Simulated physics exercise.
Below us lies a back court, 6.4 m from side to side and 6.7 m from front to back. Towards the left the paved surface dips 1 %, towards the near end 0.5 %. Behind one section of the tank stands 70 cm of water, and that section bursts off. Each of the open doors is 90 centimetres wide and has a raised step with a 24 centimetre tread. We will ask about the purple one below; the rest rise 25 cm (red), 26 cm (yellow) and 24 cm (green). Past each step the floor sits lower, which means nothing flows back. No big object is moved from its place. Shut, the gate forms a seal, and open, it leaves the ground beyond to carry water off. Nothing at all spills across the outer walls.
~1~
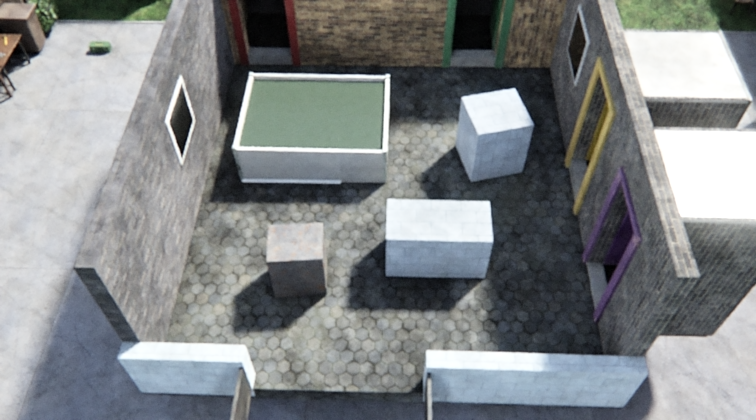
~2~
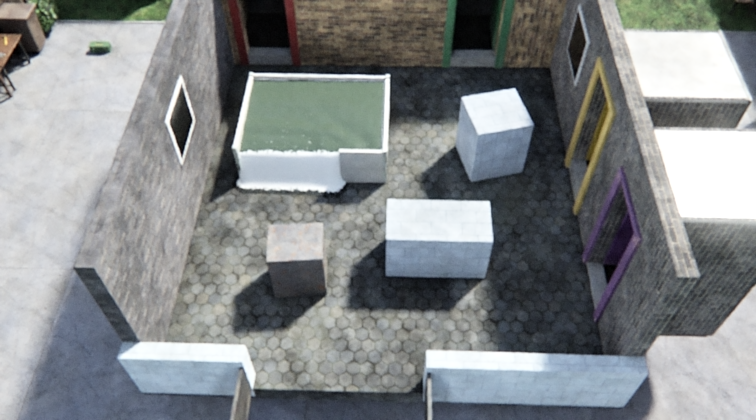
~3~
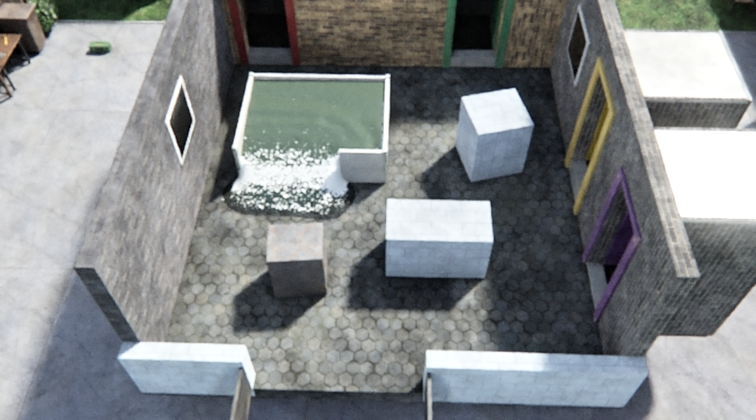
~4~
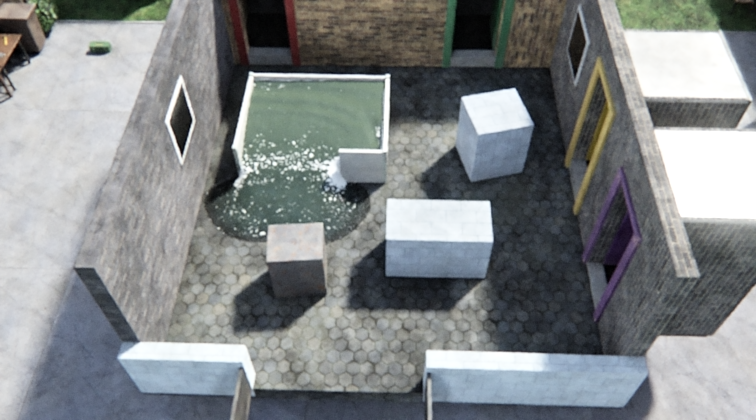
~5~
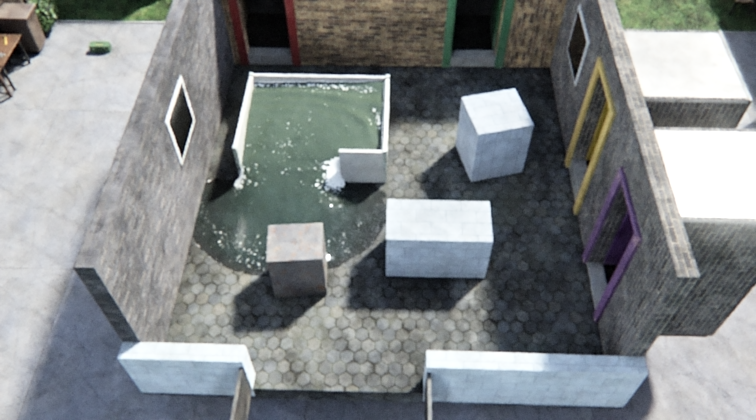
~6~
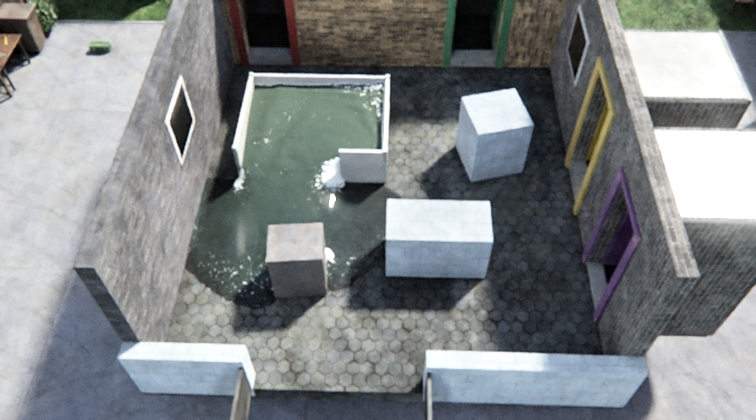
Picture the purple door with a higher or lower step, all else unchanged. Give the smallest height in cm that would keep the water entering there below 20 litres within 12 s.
Roughly 13 cm.
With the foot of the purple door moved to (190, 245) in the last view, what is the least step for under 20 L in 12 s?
Around 21 cm would do it.
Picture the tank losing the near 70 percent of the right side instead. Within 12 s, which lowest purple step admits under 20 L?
Some 15 centimetres.
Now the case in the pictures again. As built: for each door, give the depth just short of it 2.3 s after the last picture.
In cm - red: 0, yellow: 0, green: 0, purple: 0.
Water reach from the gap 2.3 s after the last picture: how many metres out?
Front distance: Approx. 6.0 m.
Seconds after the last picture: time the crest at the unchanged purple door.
It peaks around 4.0 s.
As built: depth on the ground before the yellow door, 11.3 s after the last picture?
3.0 cm.
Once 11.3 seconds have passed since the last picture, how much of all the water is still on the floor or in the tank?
About 66 %.
Then, 0.7 s after the last picture water covers 25 % of the floor, deepest (56 cm) near (160, 370); it has not reached the purple door.
Then, 2.3 s after the last picture water covers 45 % of the floor, deepest (42 cm) near (160, 370); it has not reached the purple door.
Then, 11.3 s after the last picture water covers 100 % of the floor, deepest (11 cm) near (346, 103); 3 cm at the purple door, 69 litres in over its 7 cm step.
At the purple door as built, the water peaked near 17 cm, 3.9 s after the last picture.
Run again over the same 12 s with other heights there, 28 litres in over 11.5 cm, 9 litres over 15.5 cm. The limit of 20 litres is kept from about 13 cm up.
